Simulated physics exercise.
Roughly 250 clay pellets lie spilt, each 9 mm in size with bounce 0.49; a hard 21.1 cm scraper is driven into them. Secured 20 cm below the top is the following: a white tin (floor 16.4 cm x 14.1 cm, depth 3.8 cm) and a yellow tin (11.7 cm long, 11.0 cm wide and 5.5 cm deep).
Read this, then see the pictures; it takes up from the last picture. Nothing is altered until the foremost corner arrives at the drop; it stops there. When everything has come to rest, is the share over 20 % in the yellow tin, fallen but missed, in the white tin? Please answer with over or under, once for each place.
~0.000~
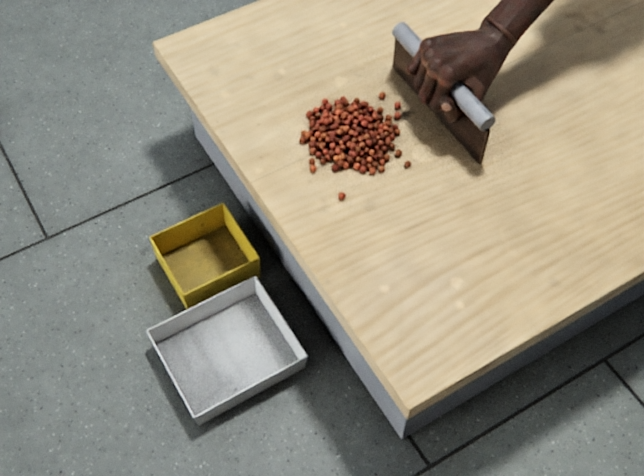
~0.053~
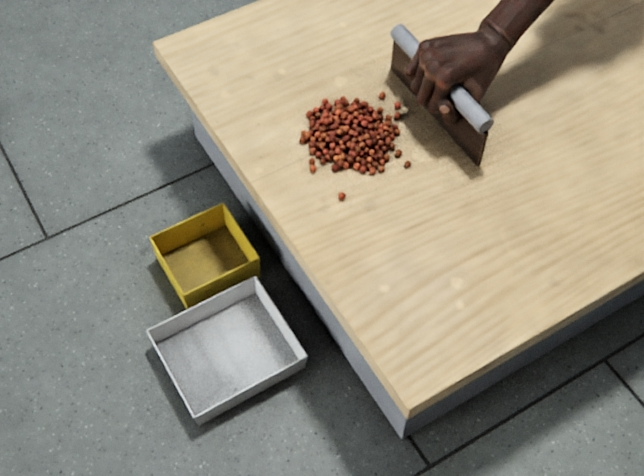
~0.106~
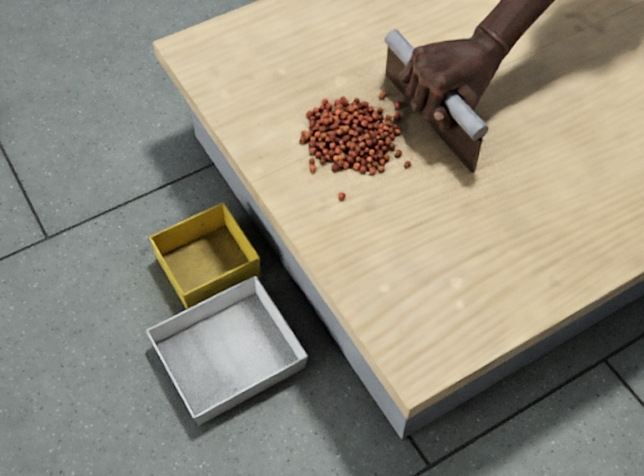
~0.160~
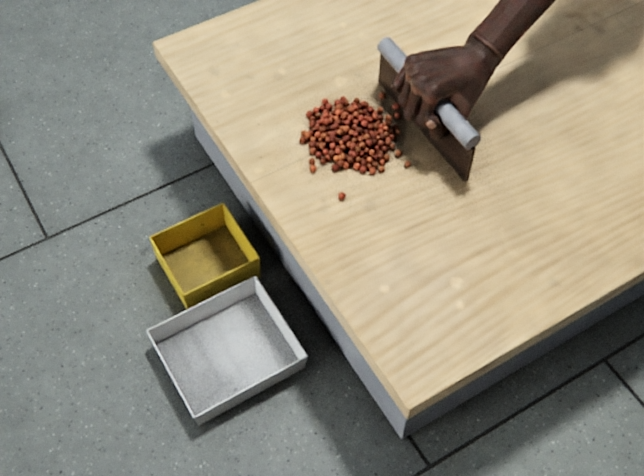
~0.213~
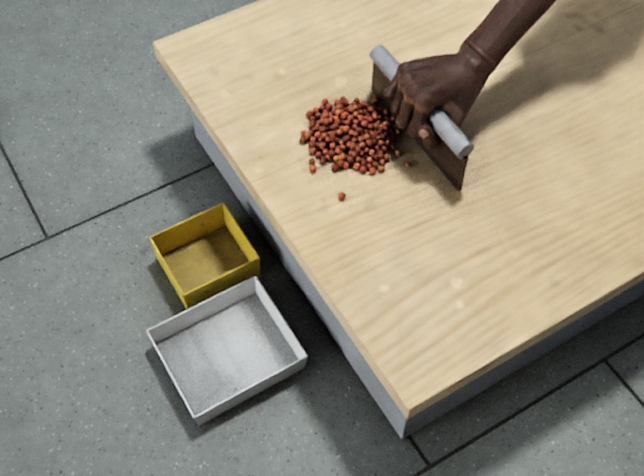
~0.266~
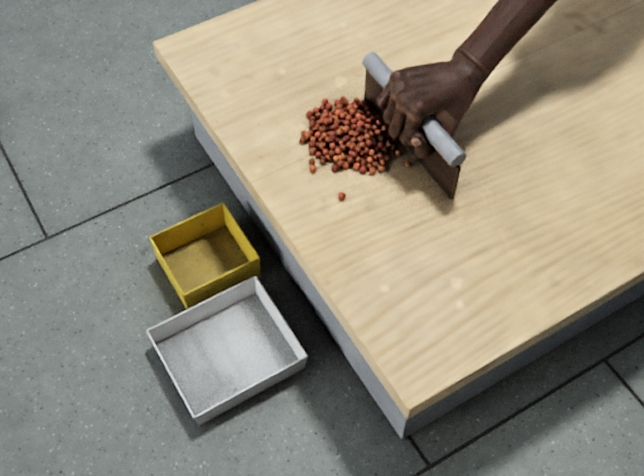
Yellow tin, under; fallen but missed, under; white tin, over.
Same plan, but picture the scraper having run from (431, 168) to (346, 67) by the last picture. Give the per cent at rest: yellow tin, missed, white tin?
Yellow tin 40, missed 5, white tin 40.
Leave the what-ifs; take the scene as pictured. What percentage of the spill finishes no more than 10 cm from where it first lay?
Roughly 35 per cent.
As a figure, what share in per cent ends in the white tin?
Estimate: Around 50 per cent.
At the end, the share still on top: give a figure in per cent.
Roughly 40 per cent.
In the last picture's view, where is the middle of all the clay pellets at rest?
I'd say close to (249, 298) in the last picture.
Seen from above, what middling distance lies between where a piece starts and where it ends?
I'd put it at close to 22 cm.
Then, at 0.59 s, scraper 18 cm from its start, spill 16 cm wide; still on top 100 %.
After 0.91 s, scraper 29 cm from its start, spill 20 cm wide; off the edge, not caught 25 %, still on top 70 %.
After 1.19 s, scraper 30 cm from its start, spill 22 cm wide; white tin 50 %, yellow tin 5 %, still on top 40 %.
At rest (1.7 s), white tin 50 %, yellow tin 5 %, fallen but missed 0 %, still on top 40 %.
